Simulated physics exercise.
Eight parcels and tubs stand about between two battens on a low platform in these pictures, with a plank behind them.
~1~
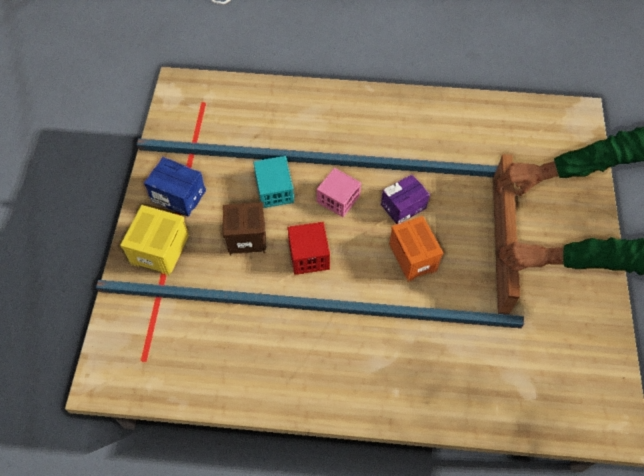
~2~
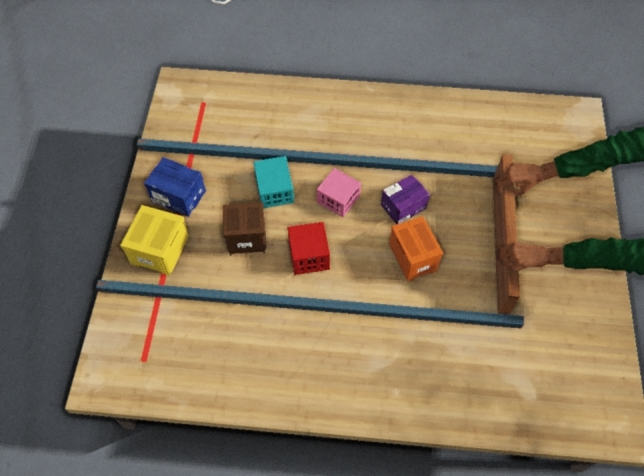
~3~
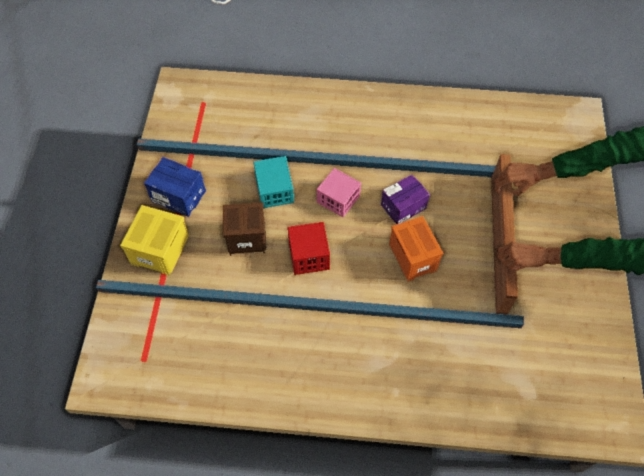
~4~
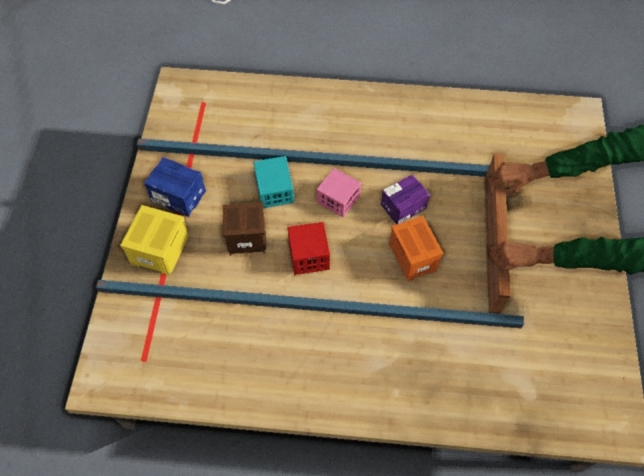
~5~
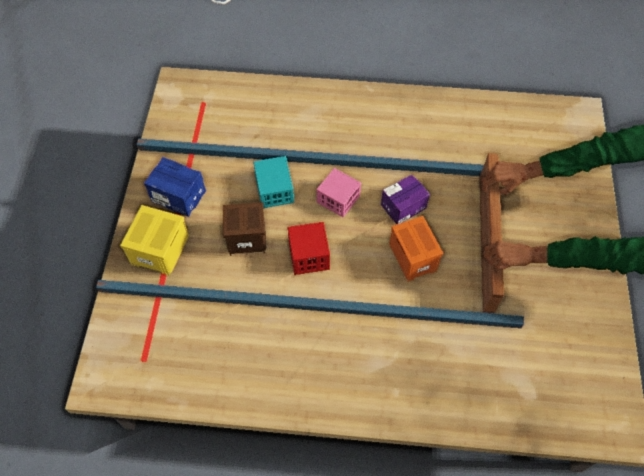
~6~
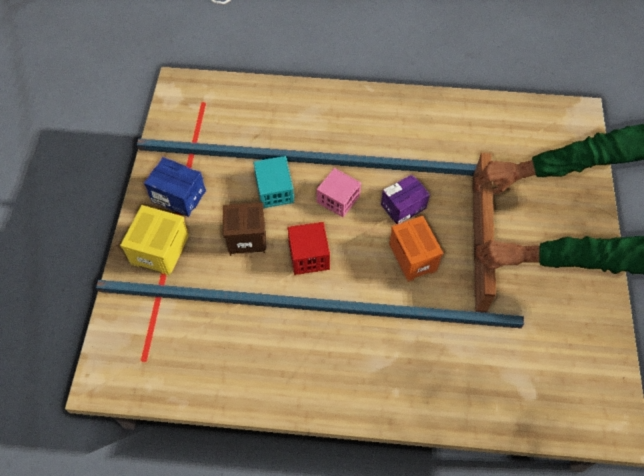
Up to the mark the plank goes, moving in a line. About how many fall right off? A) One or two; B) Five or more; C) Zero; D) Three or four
D, three or four.
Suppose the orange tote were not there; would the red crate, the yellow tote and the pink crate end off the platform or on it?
The red crate keeps its place; the yellow tote is gone; and the pink crate keeps its place.
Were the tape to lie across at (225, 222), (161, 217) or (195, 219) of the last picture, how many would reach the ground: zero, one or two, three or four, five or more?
In the order of the places given: 1 or 2; five or more; three or four.
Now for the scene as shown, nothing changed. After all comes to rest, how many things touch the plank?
Result: 3 in all.
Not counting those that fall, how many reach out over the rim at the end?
It would come to 2.
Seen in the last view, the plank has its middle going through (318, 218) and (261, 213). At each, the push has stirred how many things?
The number moved is 6 and then 8.
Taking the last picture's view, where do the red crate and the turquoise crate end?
First (117, 234), then (134, 168).
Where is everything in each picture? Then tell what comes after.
Yellow tote (156, 241); blue parcel (176, 187); brown tote (245, 229); plank (505, 233); tape (177, 218), in the first picture.
Blue parcel (176, 187); red crate (309, 248), in the second picture.
Brown tote (245, 229); orange tote (415, 249), in the third picture.
Yellow tote (156, 241); turquoise crate (274, 182), in the fourth picture.
Blue parcel (176, 187); plank (491, 232), in the fifth picture.
Yellow tote (156, 241); blue parcel (176, 187); brown tote (245, 229); plank (483, 231); tape (177, 218), in the sixth picture.
Soon after, none off yet; yellow tote at rest near (156, 241); blue parcel at rest near (176, 187); brown tote at rest near (245, 229).
By the end, the number that fall off is three or four; fallen, brown tote, blue parcel and yellow tote.
